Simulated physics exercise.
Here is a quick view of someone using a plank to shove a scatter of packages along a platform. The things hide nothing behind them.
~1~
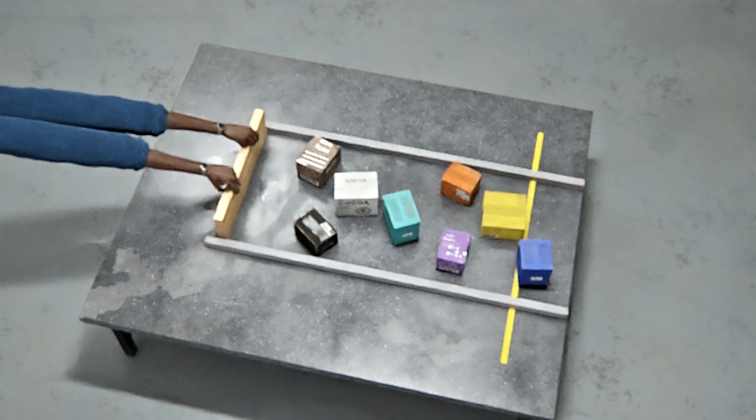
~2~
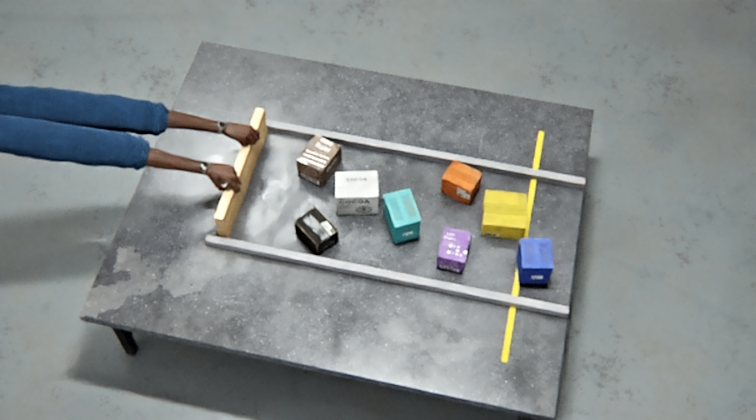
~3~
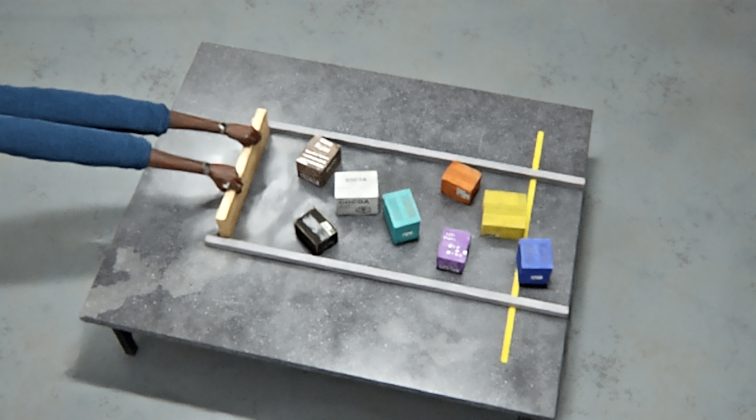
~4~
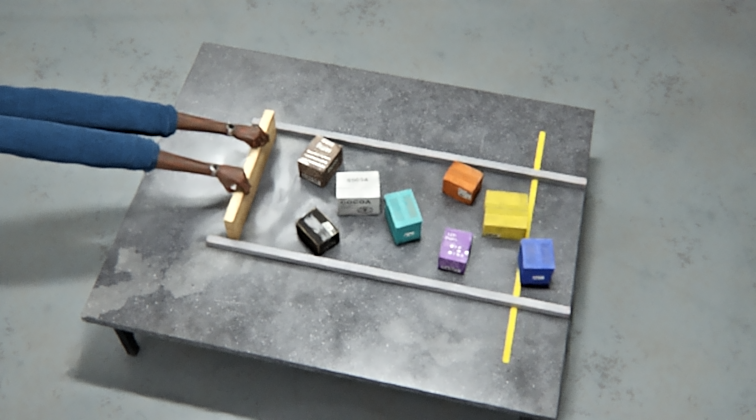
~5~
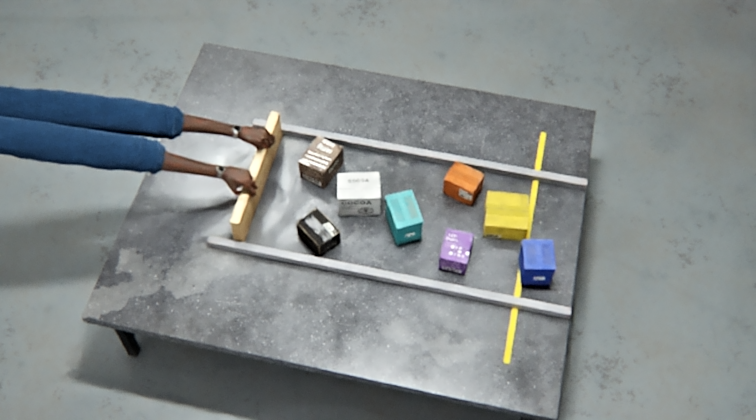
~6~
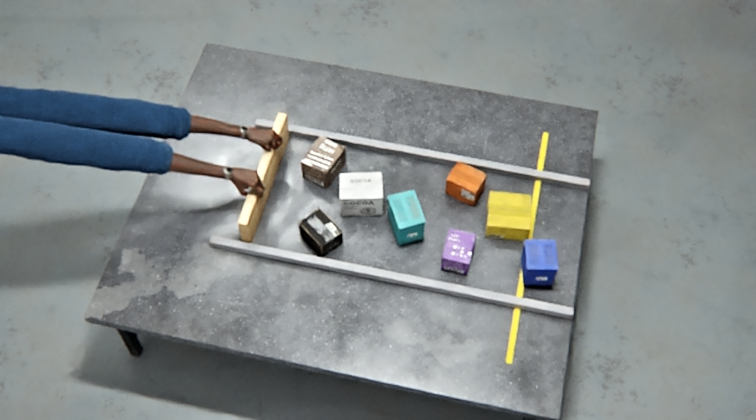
Two hands easing a wooden plank slightly rightward between rails on a grey table, the scattered coloured boxes ahead staying untouched.
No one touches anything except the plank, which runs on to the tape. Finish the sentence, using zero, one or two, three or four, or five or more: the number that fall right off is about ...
The number that fall right off is about three or four.
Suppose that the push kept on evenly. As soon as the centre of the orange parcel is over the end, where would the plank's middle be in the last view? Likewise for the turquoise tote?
Roughly (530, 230); roughly (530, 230).
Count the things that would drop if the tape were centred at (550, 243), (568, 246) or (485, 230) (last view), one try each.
5, 8, 0.
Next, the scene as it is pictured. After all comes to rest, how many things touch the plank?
That makes 3.
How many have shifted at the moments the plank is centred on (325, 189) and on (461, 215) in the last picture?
The counts are 2 and 8.
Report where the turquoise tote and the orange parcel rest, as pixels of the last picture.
Turquoise tote at about (576, 263), orange parcel at about (584, 199).
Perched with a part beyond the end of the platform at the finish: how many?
Count of overhanging things: 2.
A little later, none off yet; blue tote at rest near (539, 263); yellow parcel at rest near (509, 216); purple box at rest near (458, 251).
Next, none off yet; blue tote at rest near (540, 264); yellow parcel shifted a little near (527, 220); purple box shifted about its own width near (501, 272).
When it is over, the number that fall off is three or four; down, purple box, yellow parcel and blue tote.
